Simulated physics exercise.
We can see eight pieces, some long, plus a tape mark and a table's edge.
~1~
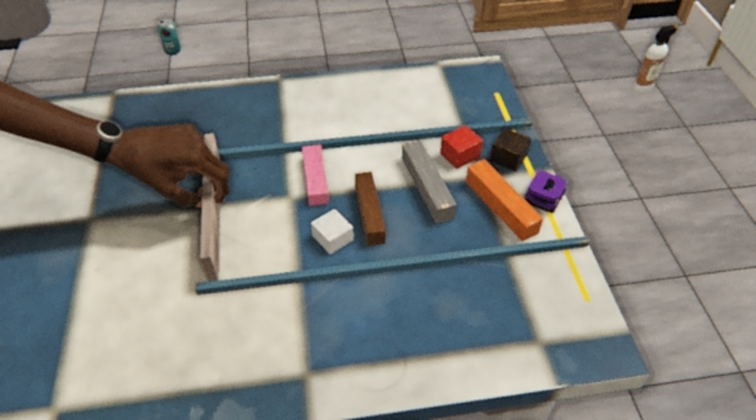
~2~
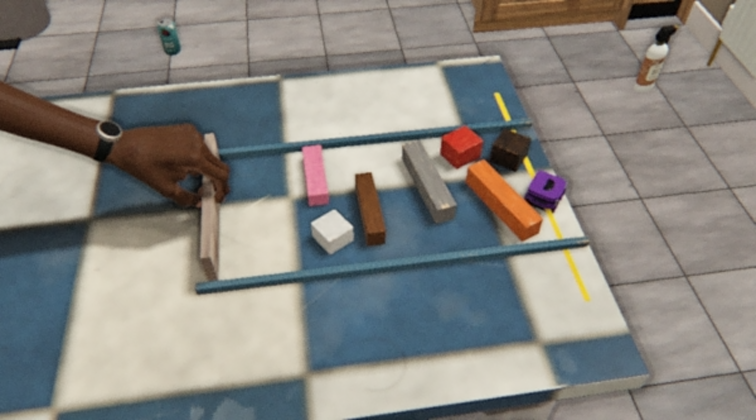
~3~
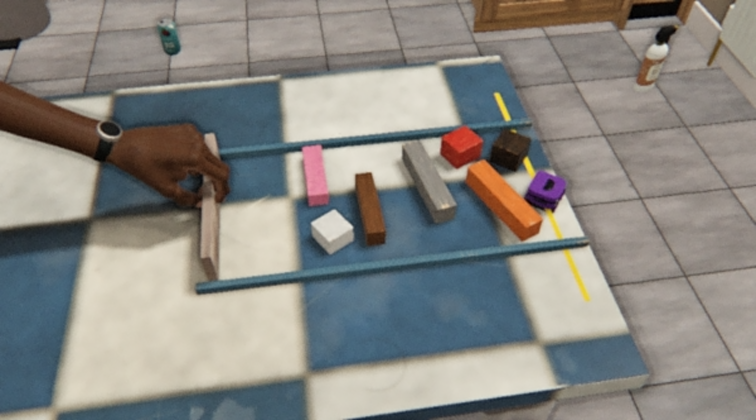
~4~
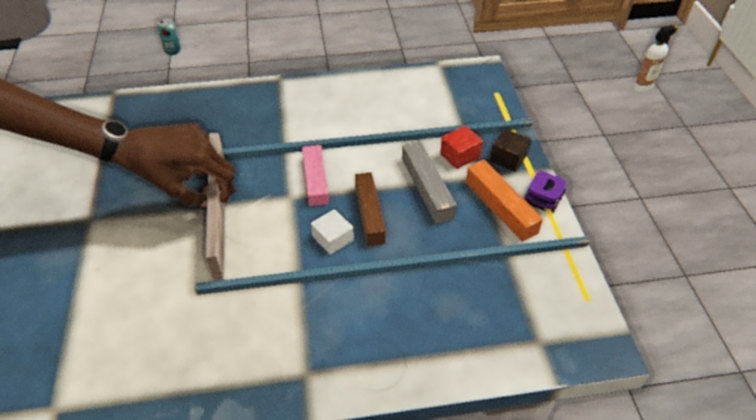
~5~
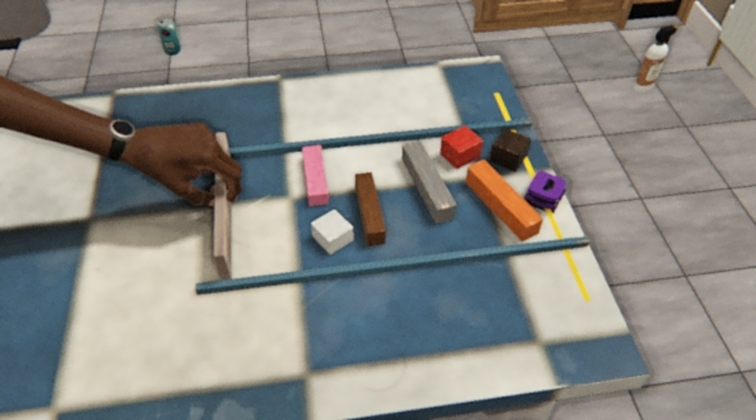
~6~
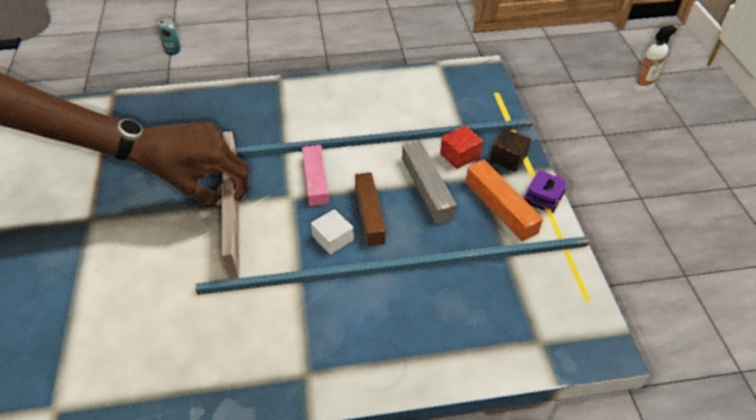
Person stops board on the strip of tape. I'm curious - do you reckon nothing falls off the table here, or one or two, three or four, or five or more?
The count that comes down will most likely be five and up.
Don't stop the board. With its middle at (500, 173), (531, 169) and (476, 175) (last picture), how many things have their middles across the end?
Per position: 4 / 6 / 2.
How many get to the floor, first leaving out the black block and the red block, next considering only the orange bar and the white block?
I'd say 4 the first time and 4 the second time.
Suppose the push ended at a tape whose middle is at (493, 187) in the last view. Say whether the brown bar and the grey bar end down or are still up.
Outcome - brown bar is left in place, grey bar is left in place.
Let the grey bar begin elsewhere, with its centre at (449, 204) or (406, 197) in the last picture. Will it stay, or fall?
In that order: Slips off, then slips off.
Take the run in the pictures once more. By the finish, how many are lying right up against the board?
Count recorded: 2.
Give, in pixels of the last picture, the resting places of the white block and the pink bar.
The white block ends at (566, 210) and the pink bar at (535, 153).
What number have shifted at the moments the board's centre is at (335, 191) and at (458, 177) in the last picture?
Answer - first 3, then 8.
Early on, none off yet; purple case at rest near (546, 192); black block at rest near (510, 150); orange bar at rest near (502, 200).
Finally, the number that fall off is five or more; lost, brown bar, grey bar, red block, orange bar, black block and purple case.
